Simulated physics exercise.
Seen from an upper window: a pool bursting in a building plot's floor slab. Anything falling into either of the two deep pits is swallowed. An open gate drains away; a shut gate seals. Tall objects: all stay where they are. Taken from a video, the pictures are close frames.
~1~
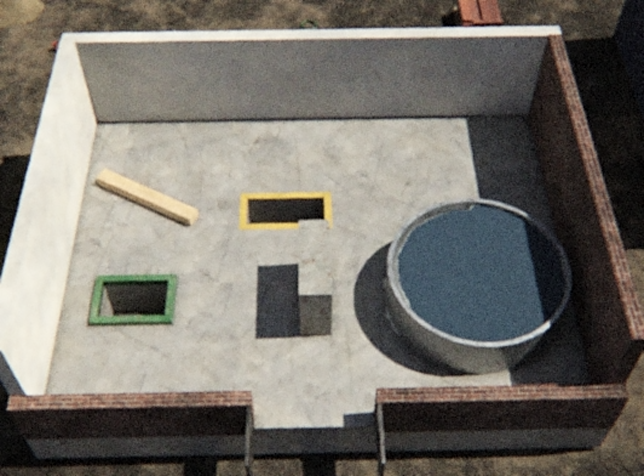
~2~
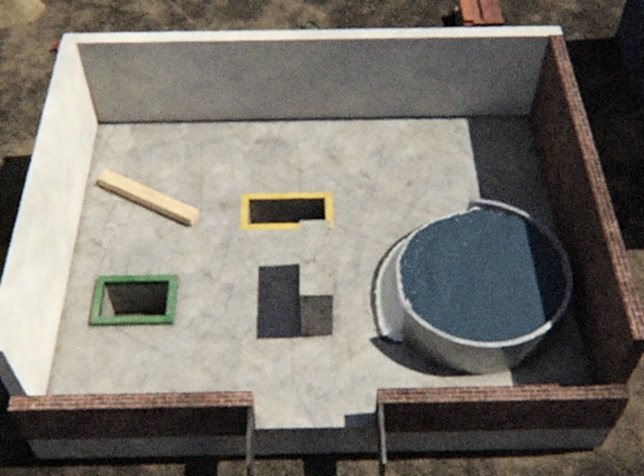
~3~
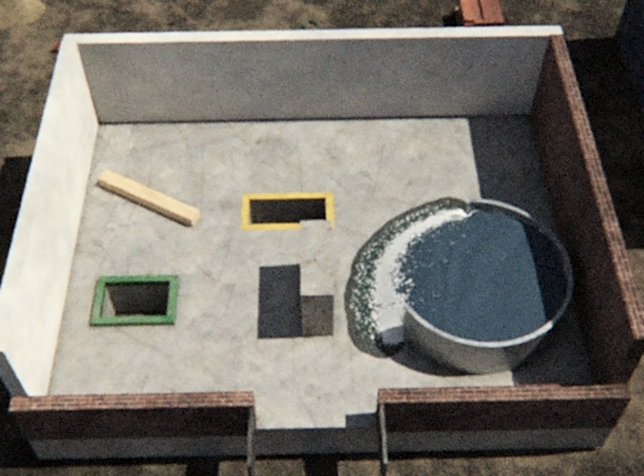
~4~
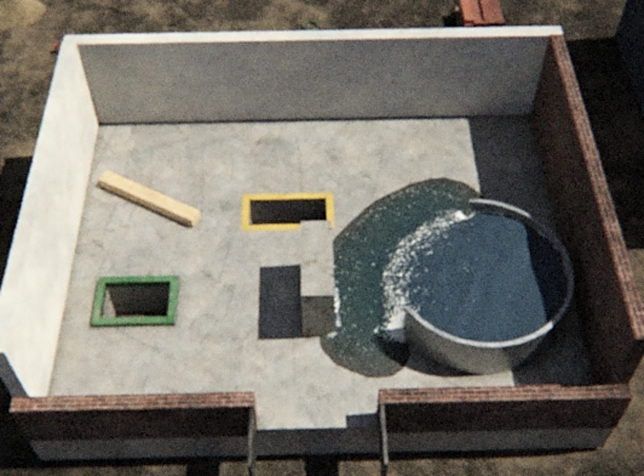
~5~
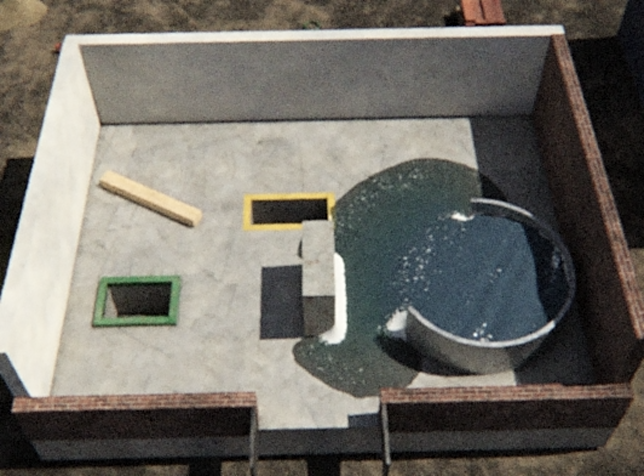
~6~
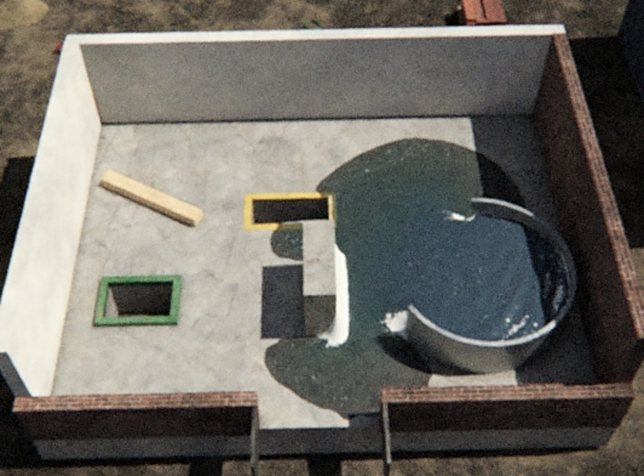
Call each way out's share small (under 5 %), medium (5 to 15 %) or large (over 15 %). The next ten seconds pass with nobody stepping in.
Small, medium or large: The gate gets a medium share; the yellow pit gets a large share; the green pit gets a small share.
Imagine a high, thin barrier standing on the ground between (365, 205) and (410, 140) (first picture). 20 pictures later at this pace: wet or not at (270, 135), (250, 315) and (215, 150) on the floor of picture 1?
In that order, I'd expect them to be reached by the flood, kept clear of the flood and reached by the flood.
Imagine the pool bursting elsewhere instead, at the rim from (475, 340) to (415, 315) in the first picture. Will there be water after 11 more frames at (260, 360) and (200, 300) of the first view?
Respectively: Swamped and swamped.
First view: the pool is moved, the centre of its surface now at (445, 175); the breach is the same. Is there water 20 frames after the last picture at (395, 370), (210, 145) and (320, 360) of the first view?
Okay, first one high and dry, second one got wet, last one high and dry.
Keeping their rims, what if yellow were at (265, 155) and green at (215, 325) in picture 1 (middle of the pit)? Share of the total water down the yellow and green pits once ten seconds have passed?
The yellow pit ends up with 35 per cent, the green pit with 0 per cent.
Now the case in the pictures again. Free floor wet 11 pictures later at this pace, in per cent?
It works out to about 50 in a hundred.
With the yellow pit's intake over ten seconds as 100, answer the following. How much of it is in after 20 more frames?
Close to 65 percent.
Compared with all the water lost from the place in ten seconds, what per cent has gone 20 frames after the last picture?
My figure is about 60 in a hundred.
A moment on, water covers 40 % of the floor; the gate 1 %, the yellow pit 5 %, the green pit 0 %.
Next, water covers 50 % of the floor; the gate 4 %, the yellow pit 12 %, the green pit 0 %.
Then, water covers 70 % of the floor; the gate 7 %, the yellow pit 19 %, the green pit 0 %.
Later, water covers 80 % of the floor; the gate 11 %, the yellow pit 23 %, the green pit 0 %.
In the end, water covers 95 % of the floor; the gate 13 %, the yellow pit 30 %, the green pit 0 %.
